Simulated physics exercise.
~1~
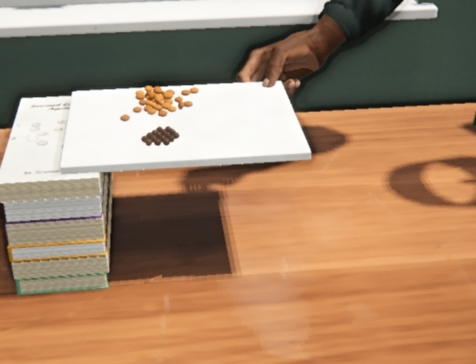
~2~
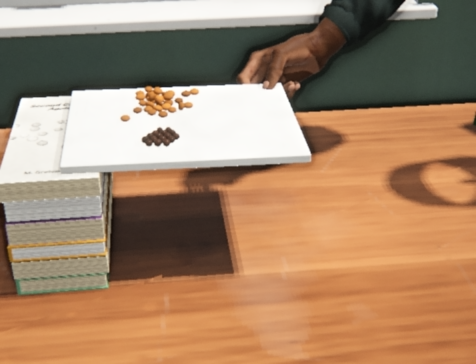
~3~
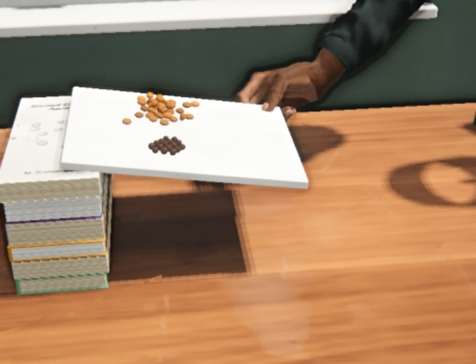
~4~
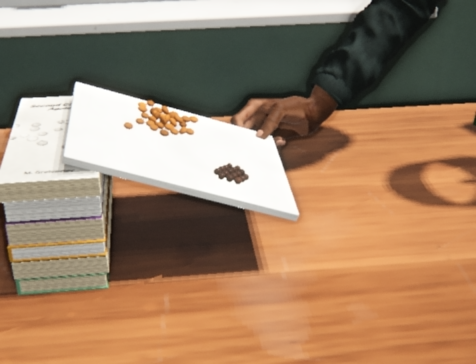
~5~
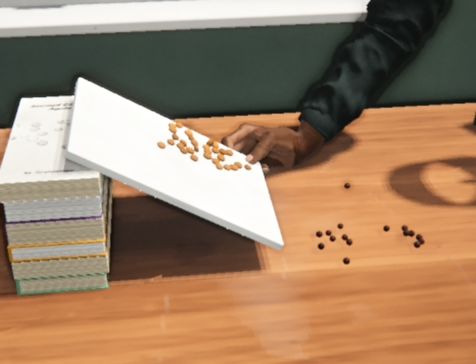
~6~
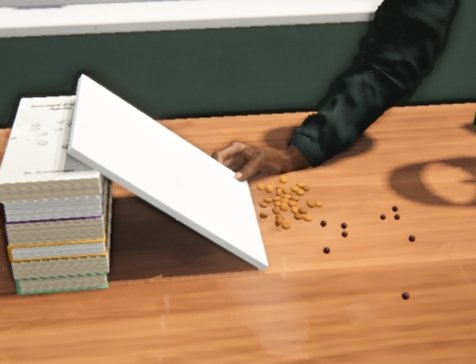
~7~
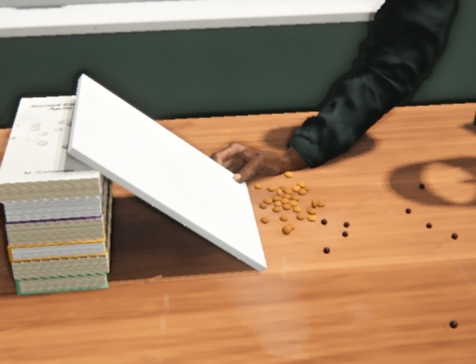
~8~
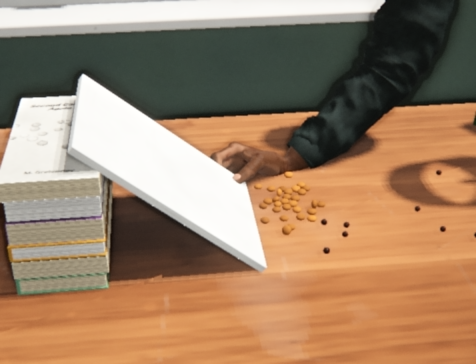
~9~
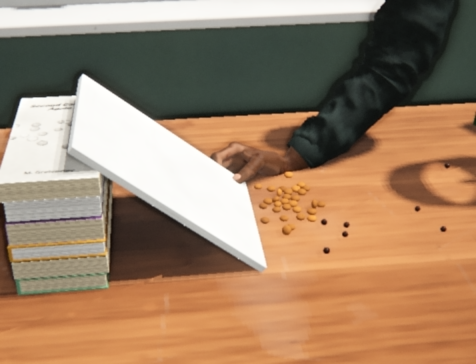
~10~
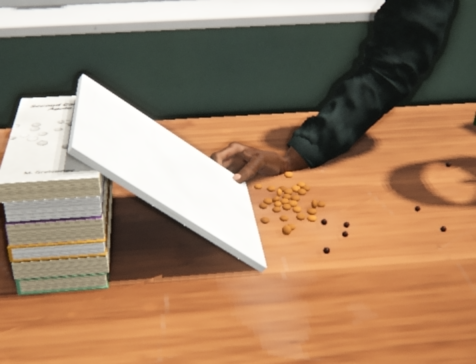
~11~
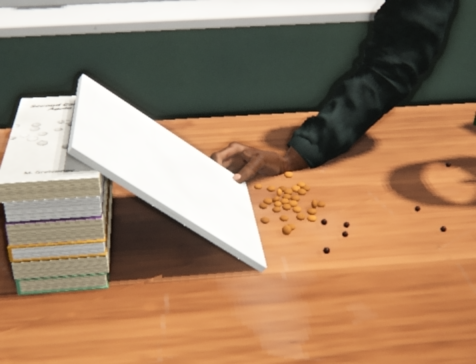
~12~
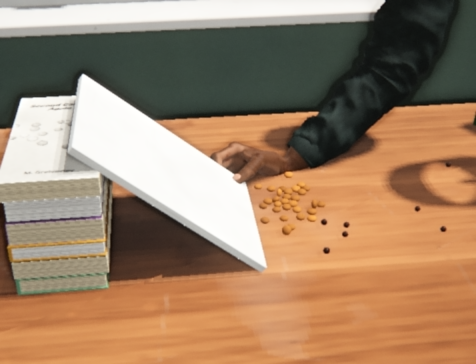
On a wooden counter, a hand tilts a white board, spilling orange bits and farther-scattering dark beads.
